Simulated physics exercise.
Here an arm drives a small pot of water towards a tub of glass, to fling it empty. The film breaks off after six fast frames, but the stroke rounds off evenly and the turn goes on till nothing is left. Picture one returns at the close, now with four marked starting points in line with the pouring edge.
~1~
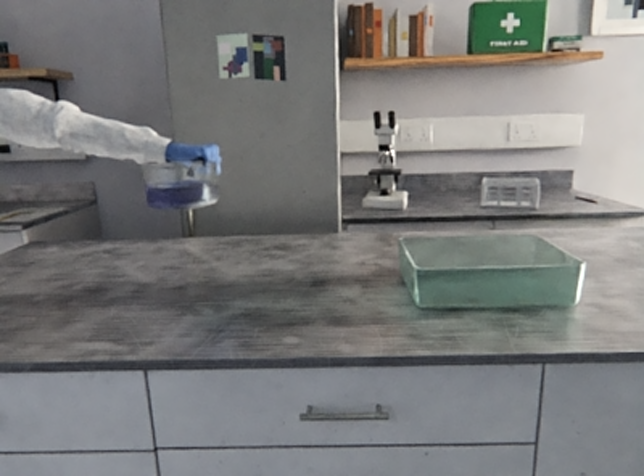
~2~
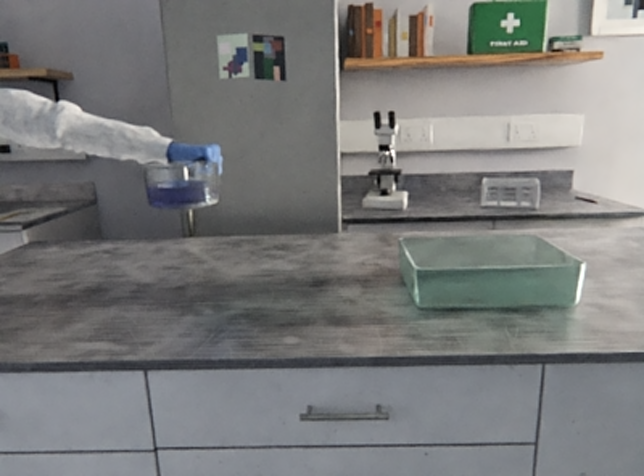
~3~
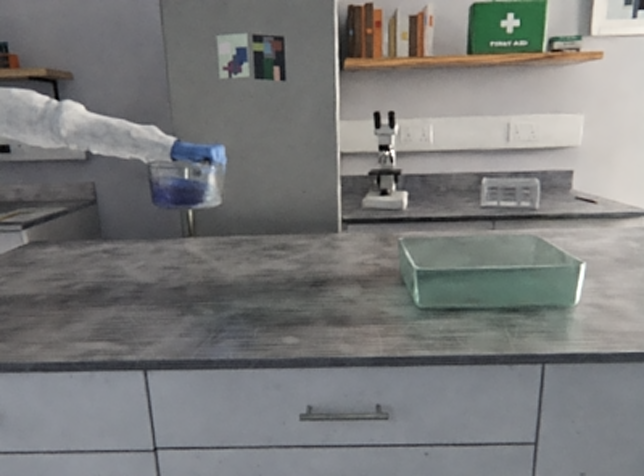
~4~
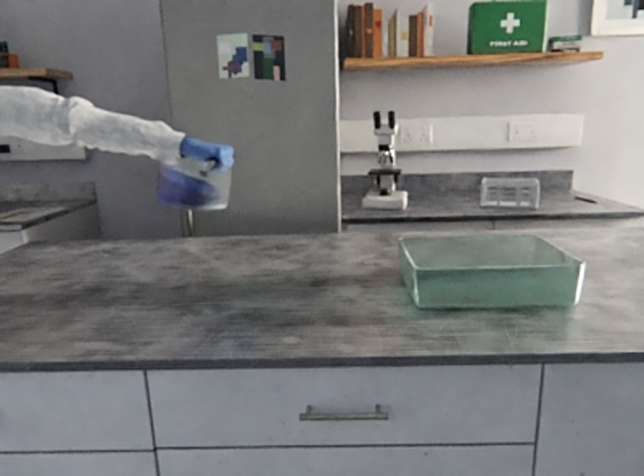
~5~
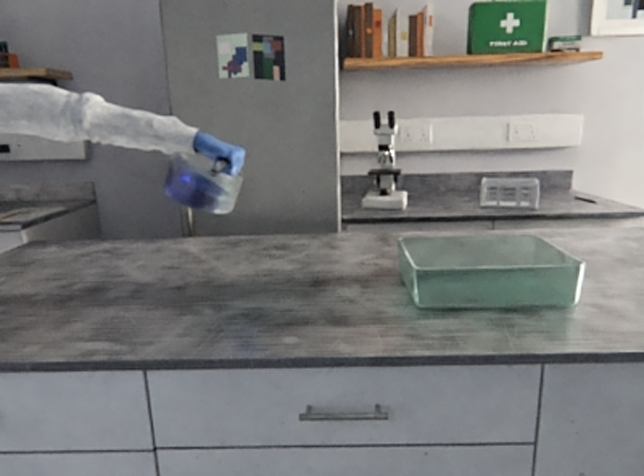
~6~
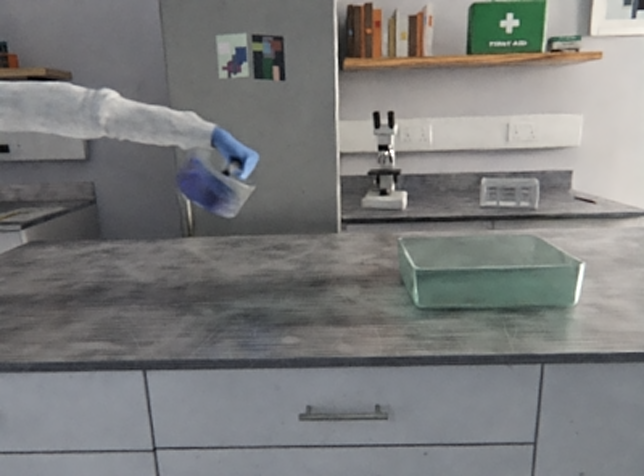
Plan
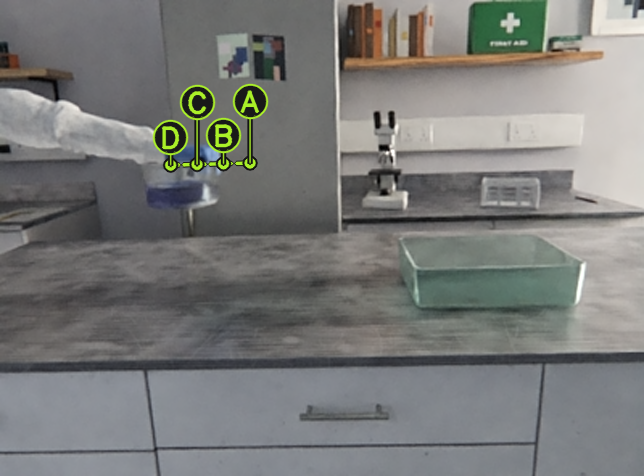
A blue-gloved arm holding a small clear pot of blue liquid, moving it slightly right and tilting it above a grey lab bench.
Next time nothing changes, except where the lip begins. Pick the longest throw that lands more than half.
Use spot A.
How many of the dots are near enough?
One of the four.
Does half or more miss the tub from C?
Yes, that goes wrong.
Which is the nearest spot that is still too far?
That would be B.
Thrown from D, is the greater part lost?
Yes.
In lime, A at (250, 163); B at (223, 163); C at (197, 164); D at (170, 165).
With A, about 71 % lands in the tub, 14 % falls short and 15 % goes beside or beyond.
With B, about 13 % lands in the tub, 82 % falls short and 5 % goes beside or beyond.
With C, about 0 % lands in the tub, 92 % falls short and 8 % goes beside or beyond.
With D, about 0 % lands in the tub, 100 % falls short.
